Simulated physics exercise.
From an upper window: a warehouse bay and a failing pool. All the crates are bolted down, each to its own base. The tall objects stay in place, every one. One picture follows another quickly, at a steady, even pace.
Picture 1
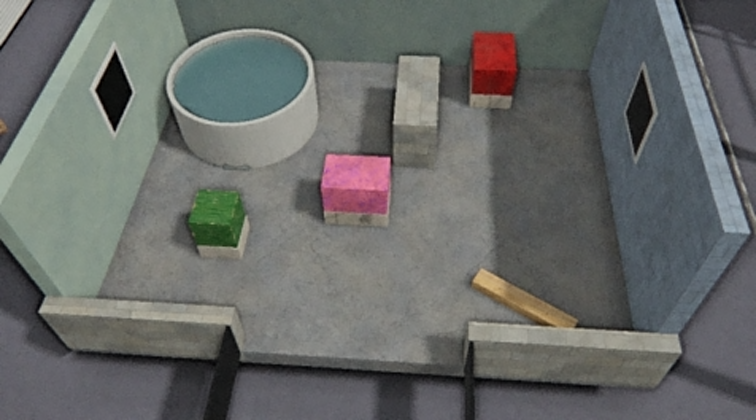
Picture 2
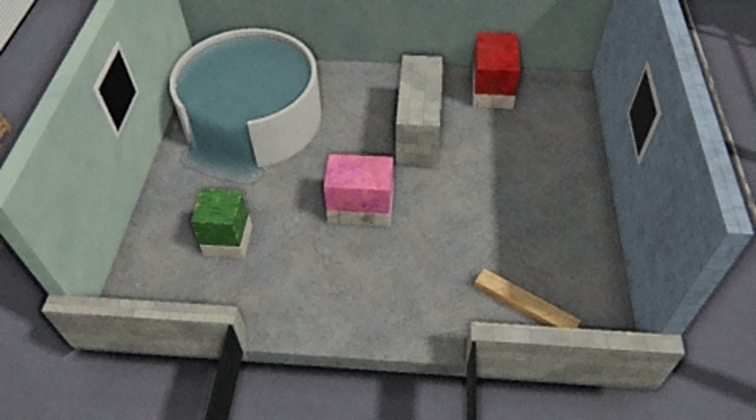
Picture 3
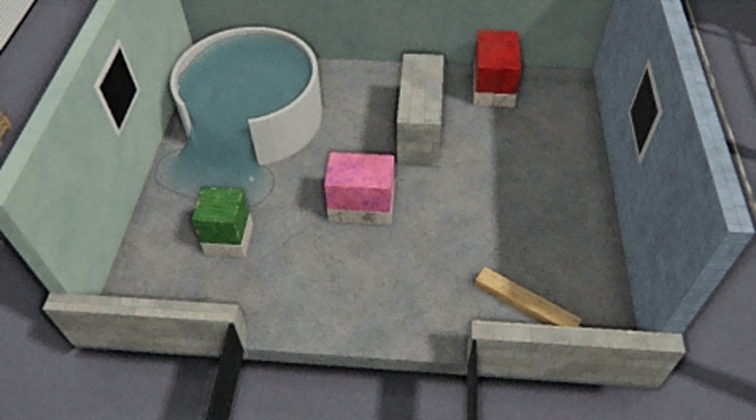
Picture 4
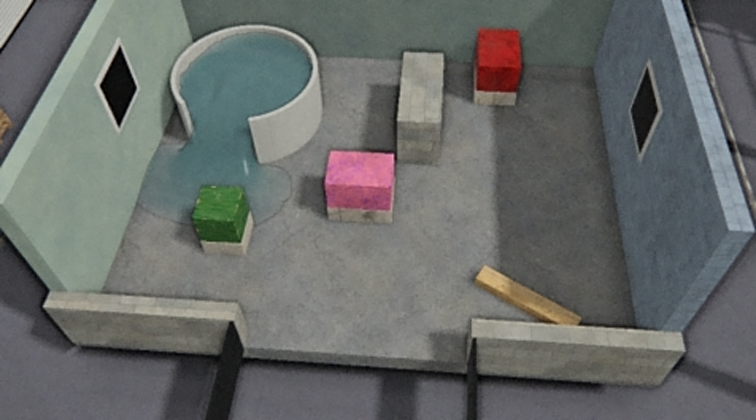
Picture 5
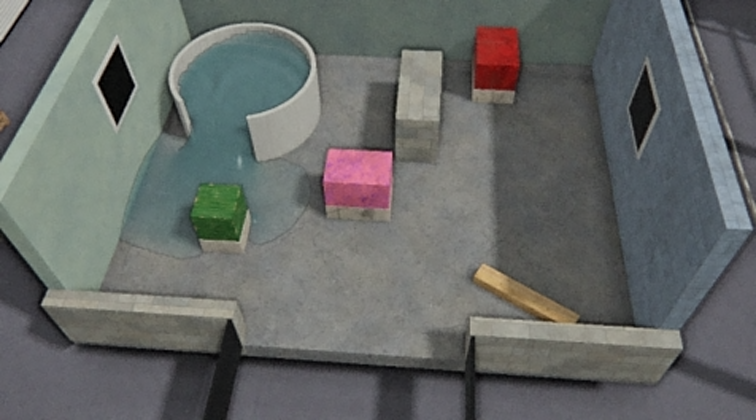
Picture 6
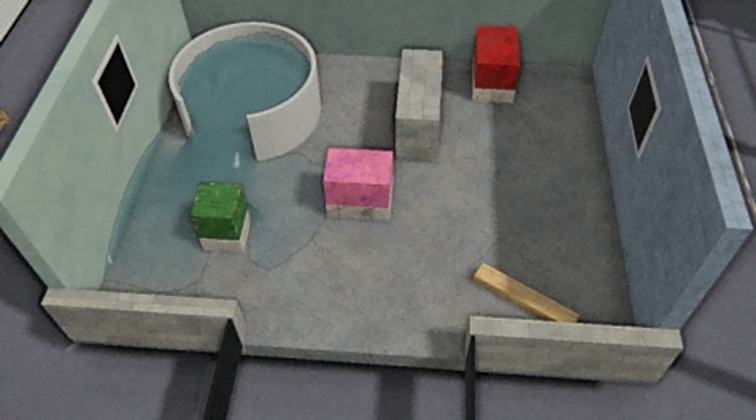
Water pours from a gap in the round pool and spreads around the green block.
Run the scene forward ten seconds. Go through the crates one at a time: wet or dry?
As for the red crate it's untouched by the water; as for the pink crate it's untouched by the water; as for the green crate it's moistened by the water.
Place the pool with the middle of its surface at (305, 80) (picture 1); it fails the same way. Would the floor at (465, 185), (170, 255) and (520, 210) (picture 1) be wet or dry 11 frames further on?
First unwetted; next drenched; last unwetted.
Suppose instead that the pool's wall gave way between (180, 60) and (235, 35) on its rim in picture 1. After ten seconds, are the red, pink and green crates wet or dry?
Going through them, the red crate gets reached, the pink crate is never reached and the green crate is never reached.
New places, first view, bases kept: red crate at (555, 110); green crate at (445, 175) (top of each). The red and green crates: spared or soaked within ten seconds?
Red crate: Is missed. Green crate: Is missed.
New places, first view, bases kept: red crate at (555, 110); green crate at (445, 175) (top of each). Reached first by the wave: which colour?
It is the pink crate.
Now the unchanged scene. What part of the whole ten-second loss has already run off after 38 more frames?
Near 55 in a hundred.
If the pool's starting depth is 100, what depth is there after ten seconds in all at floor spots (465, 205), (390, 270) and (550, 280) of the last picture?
Taking the places in turn, I get roughly 6, 6 and 4 percent.
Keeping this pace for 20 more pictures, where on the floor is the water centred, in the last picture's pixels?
The water centres close to (264, 198).
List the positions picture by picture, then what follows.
The first picture shows the round pool at (241, 78) is whole and still.
In the second picture, the front is at (185, 156), out from the gap at (220, 151).
In the third picture, the front is at (258, 199), out from the gap at (221, 150).
In the fourth picture, the front is at (140, 196), out from the gap at (222, 149).
In the fifth picture, the front is at (122, 235), out from the gap at (220, 148).
In the sixth picture, the front is at (106, 275), out from the gap at (220, 146).
A moment on, water covers 25 % of the floor; the red crate not reached, the pink crate water round its plinth, the green crate water round its plinth.
Next, water covers 40 % of the floor; the red crate not reached, the pink crate water round its plinth, the green crate water round its plinth.
Then, water covers 65 % of the floor; the red crate not reached, the pink crate water round its plinth, the green crate water round its plinth.
Later, water covers 90 % of the floor; the red crate water round its plinth, the pink crate water round its plinth, the green crate water round its plinth.
In the end, water covers 100 % of the floor; the red crate stayed above the water, the pink crate stayed above the water, the green crate was topped.
